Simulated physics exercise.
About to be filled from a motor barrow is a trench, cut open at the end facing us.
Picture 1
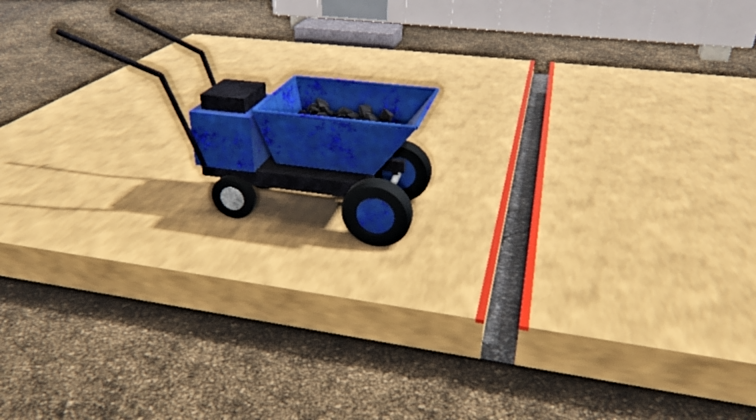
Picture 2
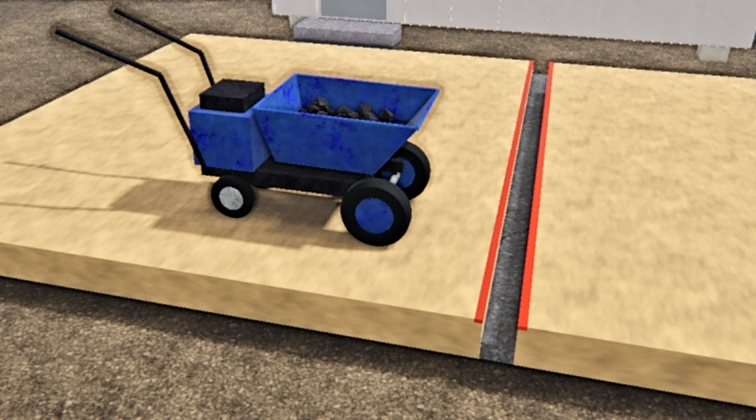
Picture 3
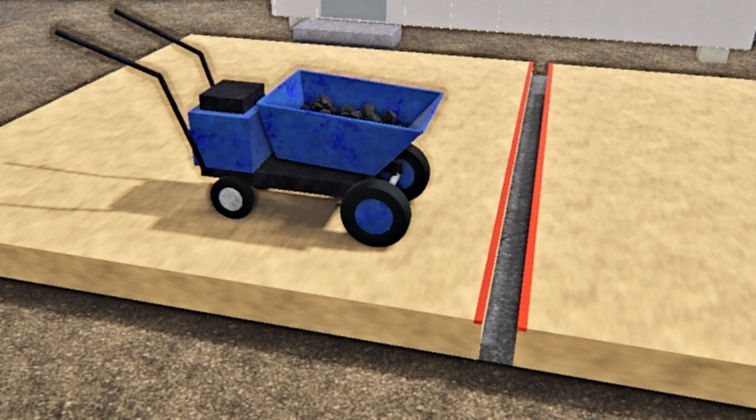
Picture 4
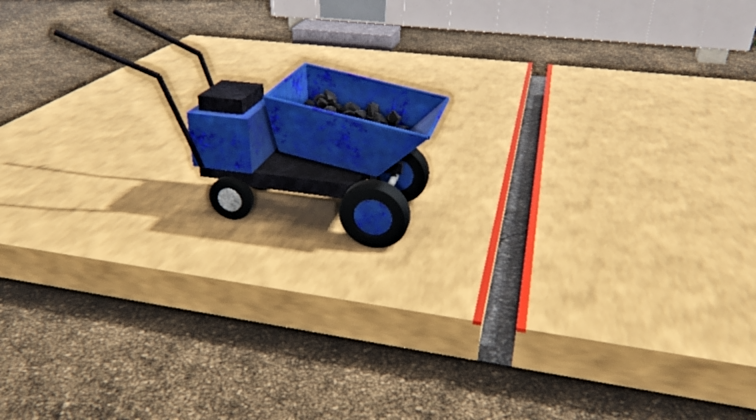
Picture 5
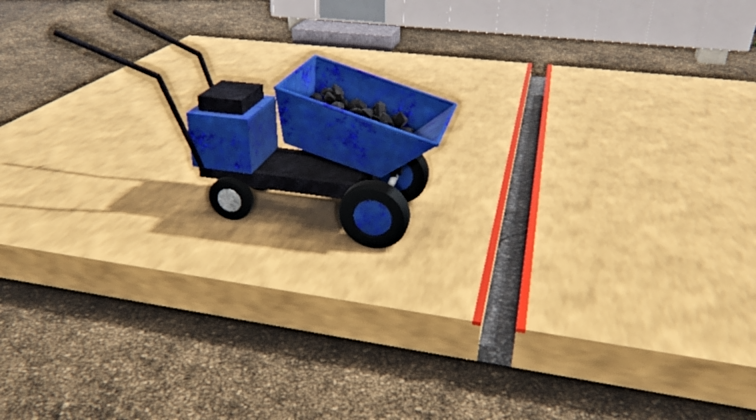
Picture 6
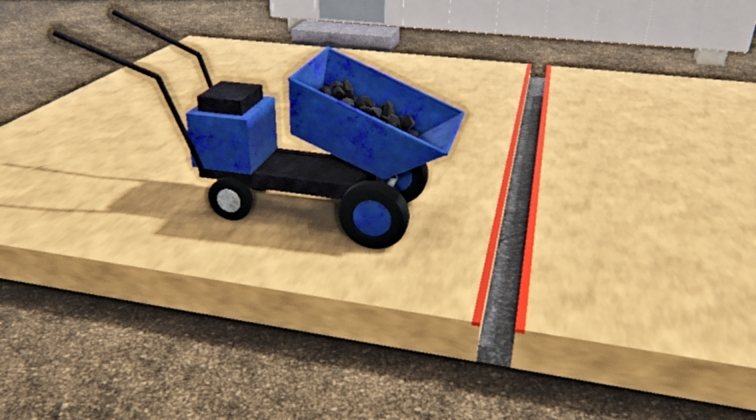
Blue motor barrow standing left of a narrow red-edged trench, its skip of dark lumps gradually tilting forward to the right.
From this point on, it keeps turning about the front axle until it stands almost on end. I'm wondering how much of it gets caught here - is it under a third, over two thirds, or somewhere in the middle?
The fraction in the trench lies from one third to two thirds.
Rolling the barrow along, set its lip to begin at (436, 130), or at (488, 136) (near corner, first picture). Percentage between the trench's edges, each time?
First try: Around 60 %; second try: Around 0 %.
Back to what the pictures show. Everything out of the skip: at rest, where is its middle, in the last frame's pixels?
The centre comes to rest near (511, 237).
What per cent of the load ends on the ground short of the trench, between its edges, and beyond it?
Estimates - short: 15 in a hundred, between: 50 in a hundred, beyond: 10 in a hundred.
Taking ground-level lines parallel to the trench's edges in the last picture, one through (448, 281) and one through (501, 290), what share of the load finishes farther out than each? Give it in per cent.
80 % and 40 %, in that order.
Shortly afterwards, skip tipped steeply; the whole lot in the skip.
Next, skip tipped right over; all but a few in the skip; only a few short of the trench; a little in or heaped over the trench.
Some moments later, skip tipped right over; near a quarter in the skip; a little short of the trench; near half in or heaped over the trench; a little beyond it.
In the end, skip tipped right over; near a quarter in the skip; a little short of the trench; near half in or heaped over the trench; a little beyond it.
